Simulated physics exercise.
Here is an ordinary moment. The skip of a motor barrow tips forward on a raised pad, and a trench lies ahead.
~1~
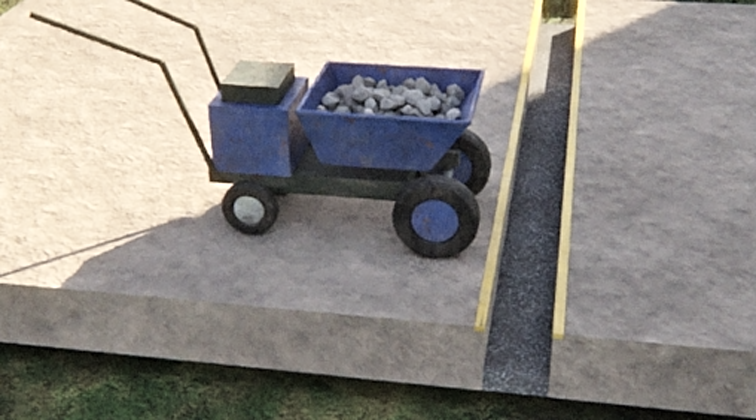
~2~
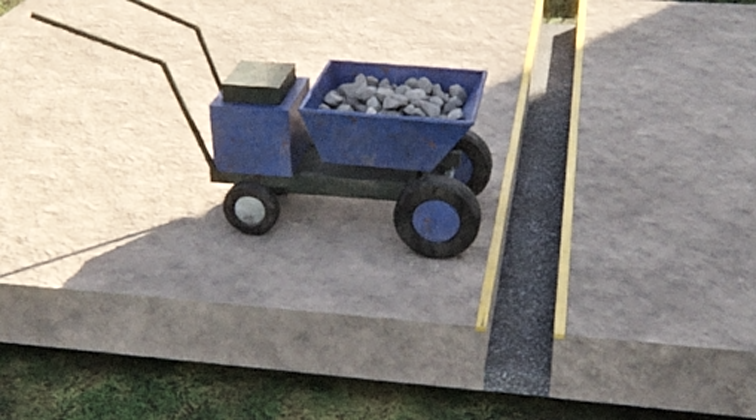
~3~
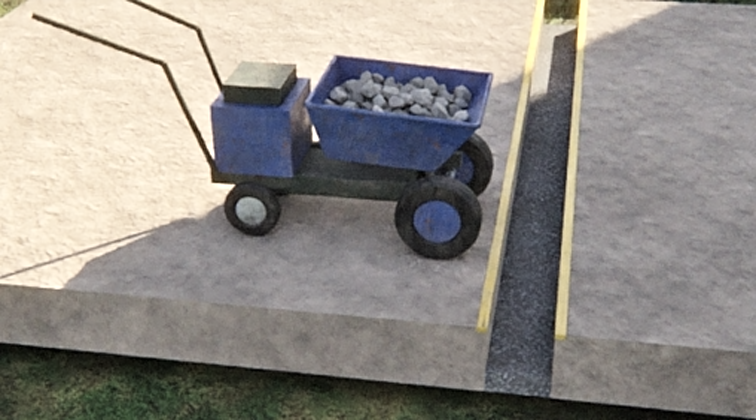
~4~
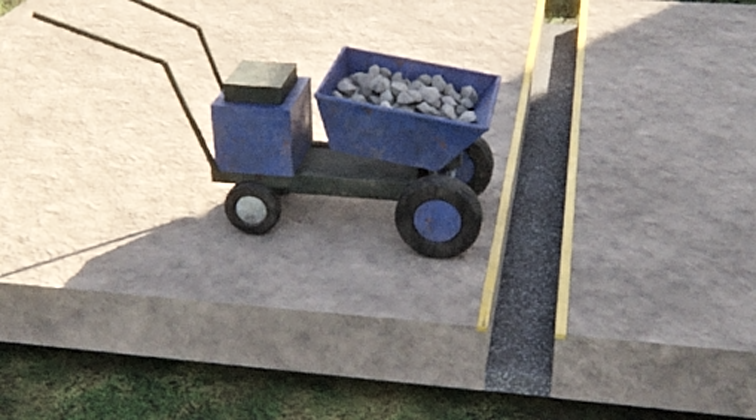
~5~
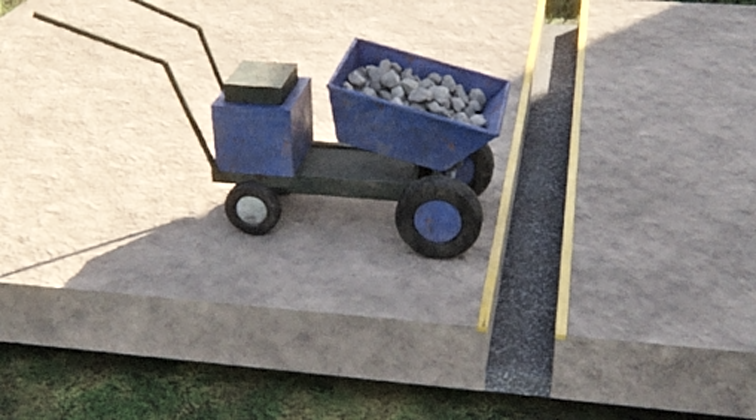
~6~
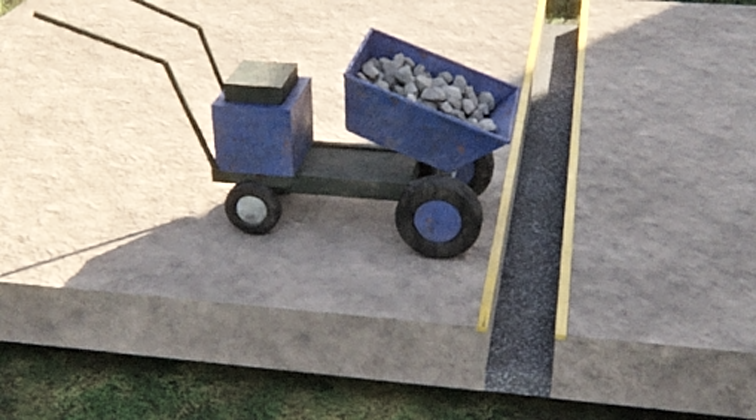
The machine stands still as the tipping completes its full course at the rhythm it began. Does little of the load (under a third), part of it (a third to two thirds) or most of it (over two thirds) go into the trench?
Little of it goes into the trench.
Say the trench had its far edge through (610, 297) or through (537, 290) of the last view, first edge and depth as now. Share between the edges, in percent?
The first try lands around 90 %, the second around 0 %.
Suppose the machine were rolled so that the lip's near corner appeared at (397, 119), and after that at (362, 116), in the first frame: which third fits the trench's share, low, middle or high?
Spot one gives over two thirds, spot two gives in the middle band.
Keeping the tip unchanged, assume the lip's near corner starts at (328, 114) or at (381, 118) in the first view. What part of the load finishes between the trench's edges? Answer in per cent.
Result: 20 in a hundred, then 80 in a hundred.
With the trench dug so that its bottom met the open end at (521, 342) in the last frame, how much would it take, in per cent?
Around 20 per cent.
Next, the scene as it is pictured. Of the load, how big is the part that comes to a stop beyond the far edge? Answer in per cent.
I'd put it at some 65 per cent of the load.
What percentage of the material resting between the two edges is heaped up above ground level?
Roughly 40 percent.
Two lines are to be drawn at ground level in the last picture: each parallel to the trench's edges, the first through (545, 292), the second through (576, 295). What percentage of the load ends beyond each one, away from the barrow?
Estimate, first then second: 70 %, 50 %.
Just after the last frame, skip tipped steeply; every one in the skip.
A moment on, skip tipped right over; the larger part in the skip; just a few in or heaped over the trench; roughly a quarter beyond it; just a few falling.
Further on, skip tipped right over; roughly a quarter in the skip; about a tenth in or heaped over the trench; roughly two thirds beyond it.
When it is over, skip tipped right over; roughly a quarter in the skip; about a tenth in or heaped over the trench; roughly two thirds beyond it.
